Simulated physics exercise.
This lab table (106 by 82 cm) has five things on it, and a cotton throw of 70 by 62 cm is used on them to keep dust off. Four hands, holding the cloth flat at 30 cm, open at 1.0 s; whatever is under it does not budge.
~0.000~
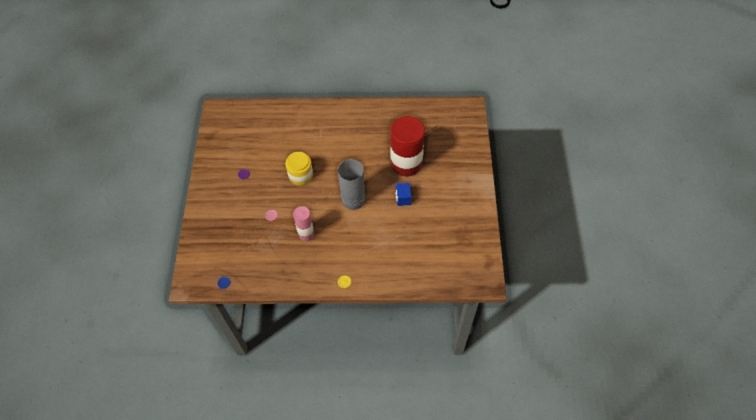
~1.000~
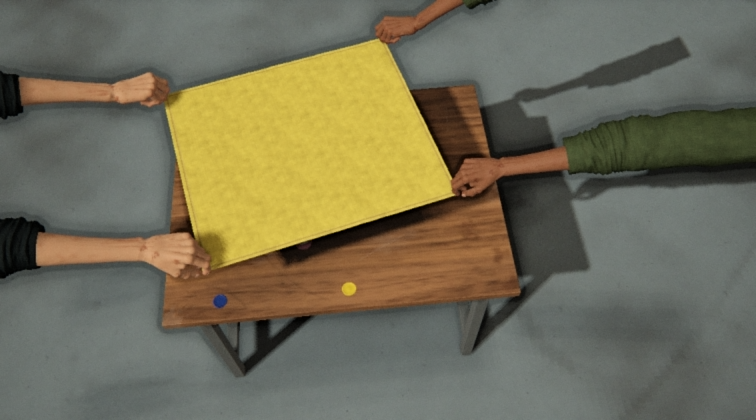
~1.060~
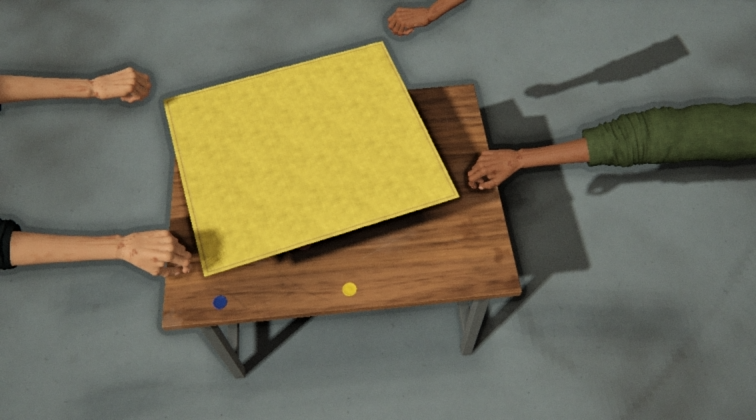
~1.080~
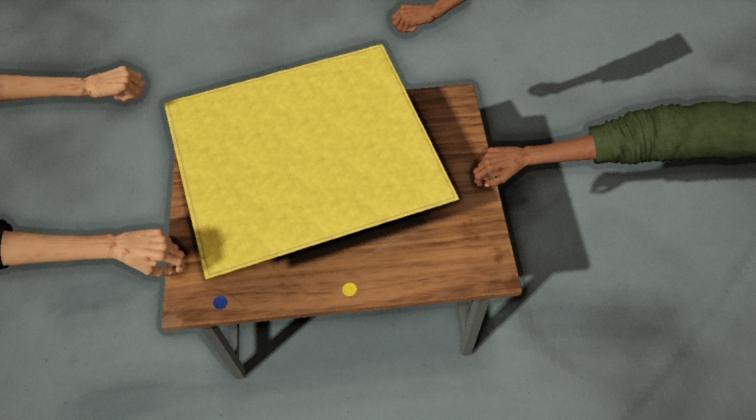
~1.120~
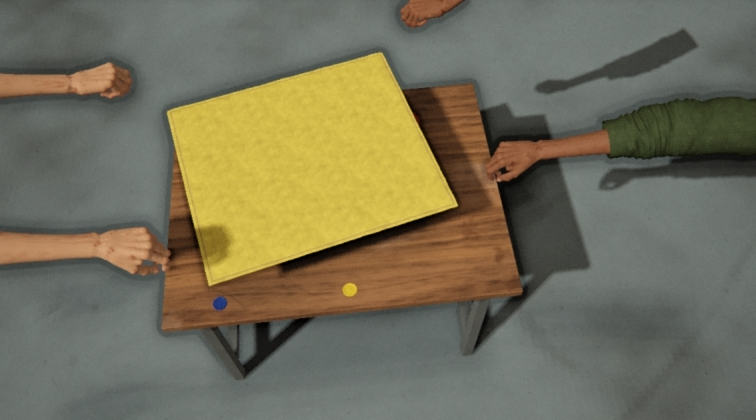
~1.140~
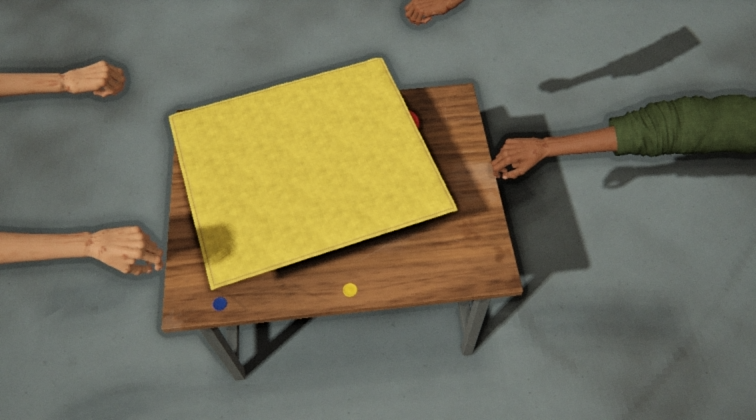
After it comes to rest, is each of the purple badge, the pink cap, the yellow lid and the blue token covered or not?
The purple badge ends under the cloth, the pink cap gets covered, the yellow lid still shows, the blue token still shows.
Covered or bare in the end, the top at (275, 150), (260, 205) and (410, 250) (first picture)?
Result, same order: Overlaid, overlaid, visible.
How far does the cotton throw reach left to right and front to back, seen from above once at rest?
It covers around 70 cm side to side and 62 cm front to back.
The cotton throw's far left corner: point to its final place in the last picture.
That corner settles near pixel (206, 156) in the last view.
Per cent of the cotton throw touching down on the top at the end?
25 %, roughly.
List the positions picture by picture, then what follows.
In the first frame, purple badge (244, 174); pink cap (271, 215); yellow lid (345, 282); blue token (224, 283); grey cup (351, 170), 18 cm tall; yellow bottle (298, 160), 9 cm tall; blue box (404, 190), 6 cm tall; pink canister (302, 213), 14 cm tall; red tin (408, 129), 20 cm tall.
In the second frame, cotton throw corners (203, 272) (163, 96) (383, 38) (459, 194); highest point 30 cm, lowest 30 cm.
In the third frame, cotton throw corners (205, 276) (164, 100); highest point 28 cm, lowest 28 cm.
In the fourth frame, cotton throw corners (206, 279) (164, 103); highest point 27 cm, lowest 27 cm.
In the fifth frame, cotton throw corners (210, 286) (167, 112); highest point 24 cm, lowest 23 cm.
In the sixth frame, cotton throw corners (212, 290) (169, 117) (381, 58) (457, 210); highest point 22 cm, lowest 21 cm.
At 1.3 s, 25 % of it is down, spanning 71 by 65 cm, above purple badge, pink cap.
At 1.5 s, 25 % of it is down, spanning 71 by 61 cm, above purple badge, pink cap.
At 1.7 s, 25 % of it is down, spanning 71 by 61 cm, above purple badge, pink cap.
At 1.9 s, 25 % of it is down, spanning 71 by 61 cm, above purple badge, pink cap.
At 2.7 s, 25 % of it is down, spanning 71 by 61 cm, above purple badge, pink cap.
